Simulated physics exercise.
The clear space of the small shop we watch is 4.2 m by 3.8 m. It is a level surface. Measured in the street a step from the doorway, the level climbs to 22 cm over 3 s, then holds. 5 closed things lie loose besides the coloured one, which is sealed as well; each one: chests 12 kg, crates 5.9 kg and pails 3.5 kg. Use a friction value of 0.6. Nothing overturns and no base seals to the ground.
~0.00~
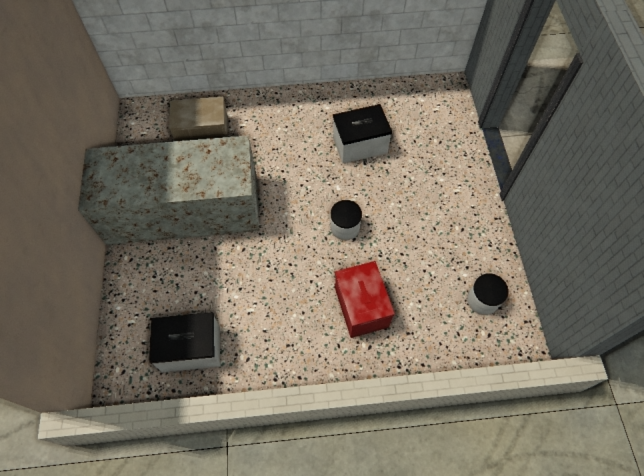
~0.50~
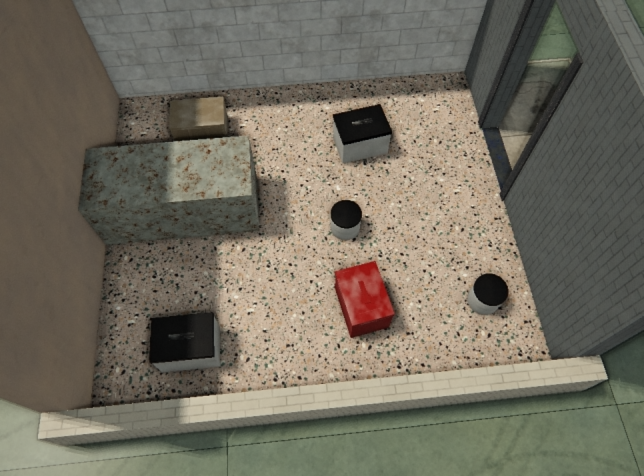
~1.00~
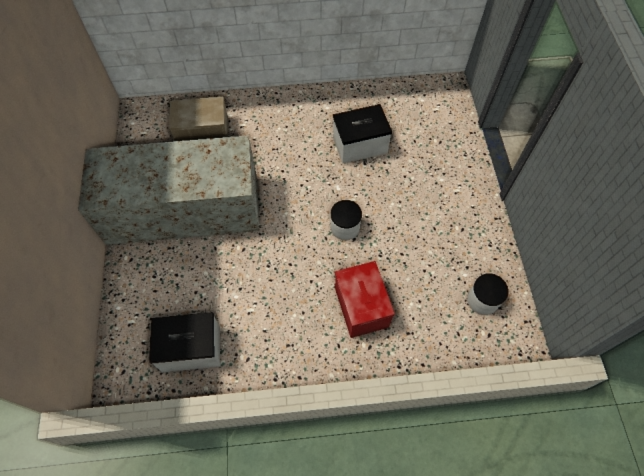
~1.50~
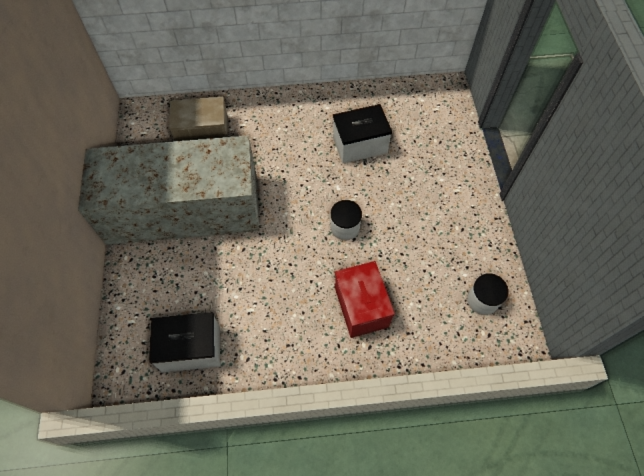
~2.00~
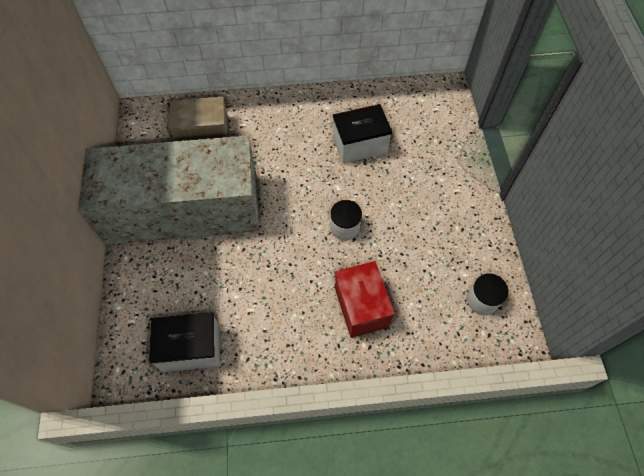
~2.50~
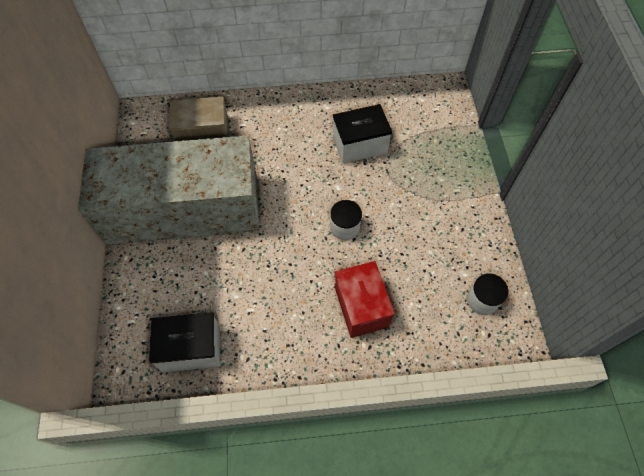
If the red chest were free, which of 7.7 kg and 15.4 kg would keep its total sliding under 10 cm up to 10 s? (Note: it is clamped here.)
Only 15.4 kg is enough.
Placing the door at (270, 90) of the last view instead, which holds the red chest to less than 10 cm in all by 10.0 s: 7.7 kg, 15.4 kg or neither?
In that case both options fail.
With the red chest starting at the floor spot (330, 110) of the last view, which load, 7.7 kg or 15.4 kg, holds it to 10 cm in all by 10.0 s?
No load works.
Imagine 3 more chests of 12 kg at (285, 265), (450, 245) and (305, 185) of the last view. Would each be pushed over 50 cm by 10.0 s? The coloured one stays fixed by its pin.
Listed in order, they go over the bar, beneath the bar, over the bar.
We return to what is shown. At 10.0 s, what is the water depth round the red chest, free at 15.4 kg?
5 cm, roughly.
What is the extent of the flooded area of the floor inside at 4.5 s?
About 8.0 m2 is covered.
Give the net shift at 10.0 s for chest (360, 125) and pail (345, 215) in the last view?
200 cm and 200 cm respectively.
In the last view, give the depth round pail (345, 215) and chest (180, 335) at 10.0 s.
Some 8 cm at the first, some 9 cm at the second.
After 3.5 s the red chest would be 0 cm from its start with 7.7 kg and 0 cm from its start with 15.4 kg; 0 cm of water round it then.
After 4.5 s the red chest would be 6 cm from its start with 7.7 kg and 0 cm from its start with 15.4 kg; 3 cm of water round it then.
After 7.0 s the red chest would be 29 cm from its start with 7.7 kg and 0 cm from its start with 15.4 kg; 4 cm of water round it then.
After 10.0 s the red chest would be 52 cm from its start with 7.7 kg and 0 cm from its start with 15.4 kg; 5 cm of water round it then.
